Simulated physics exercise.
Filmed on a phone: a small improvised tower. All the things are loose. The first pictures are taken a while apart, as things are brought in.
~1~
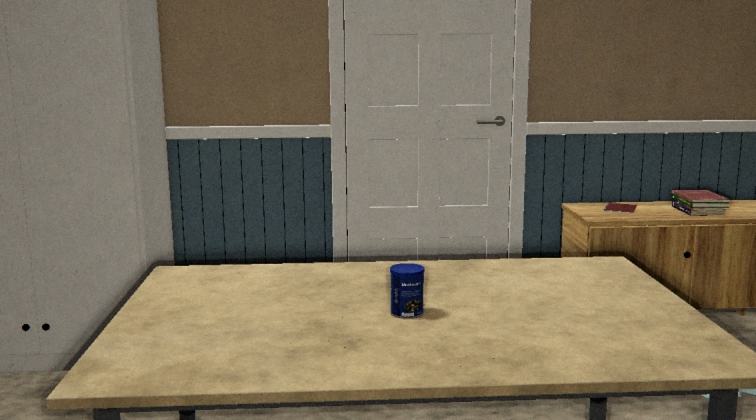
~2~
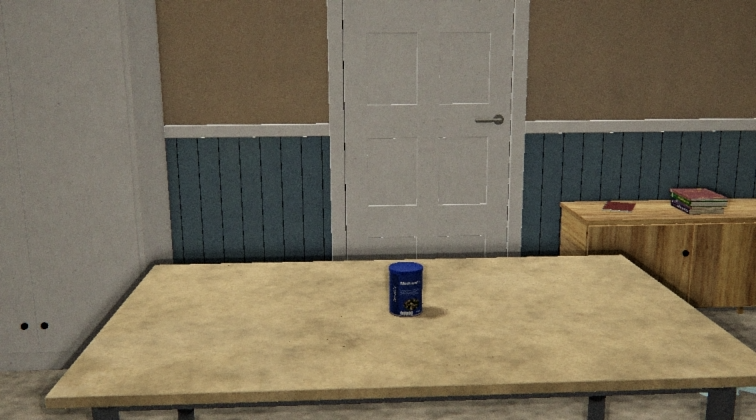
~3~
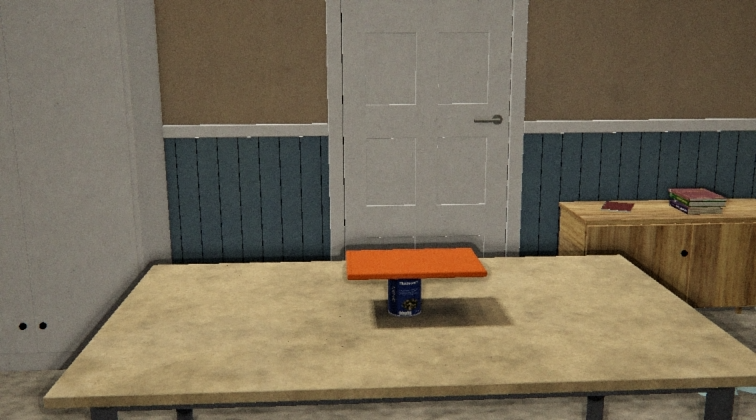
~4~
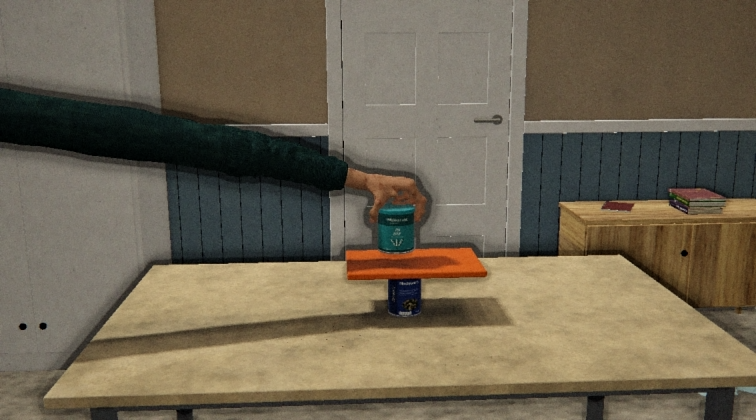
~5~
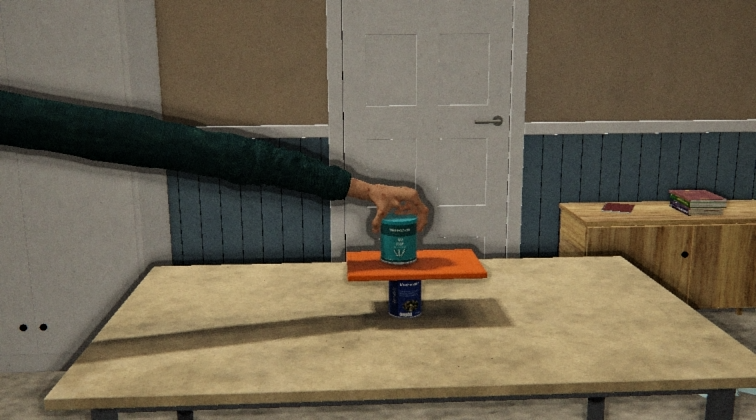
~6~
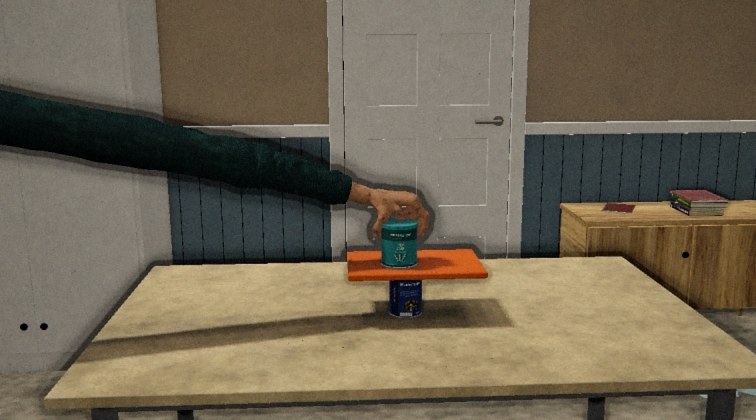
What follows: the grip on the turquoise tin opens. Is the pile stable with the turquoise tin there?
In the end the stack keeps its balance.
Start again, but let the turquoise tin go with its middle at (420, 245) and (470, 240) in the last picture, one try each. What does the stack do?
In the first case it stays up; in the second case it comes apart.
Then, 0.20 s after the last picture, nothing has stirred.
Then, 0.50 s after the last picture, turquoise tin resting near (399, 244).
At rest, all 3 in place. Seen from the same camera at the end, turquoise tin near (399, 244). The stack holds.
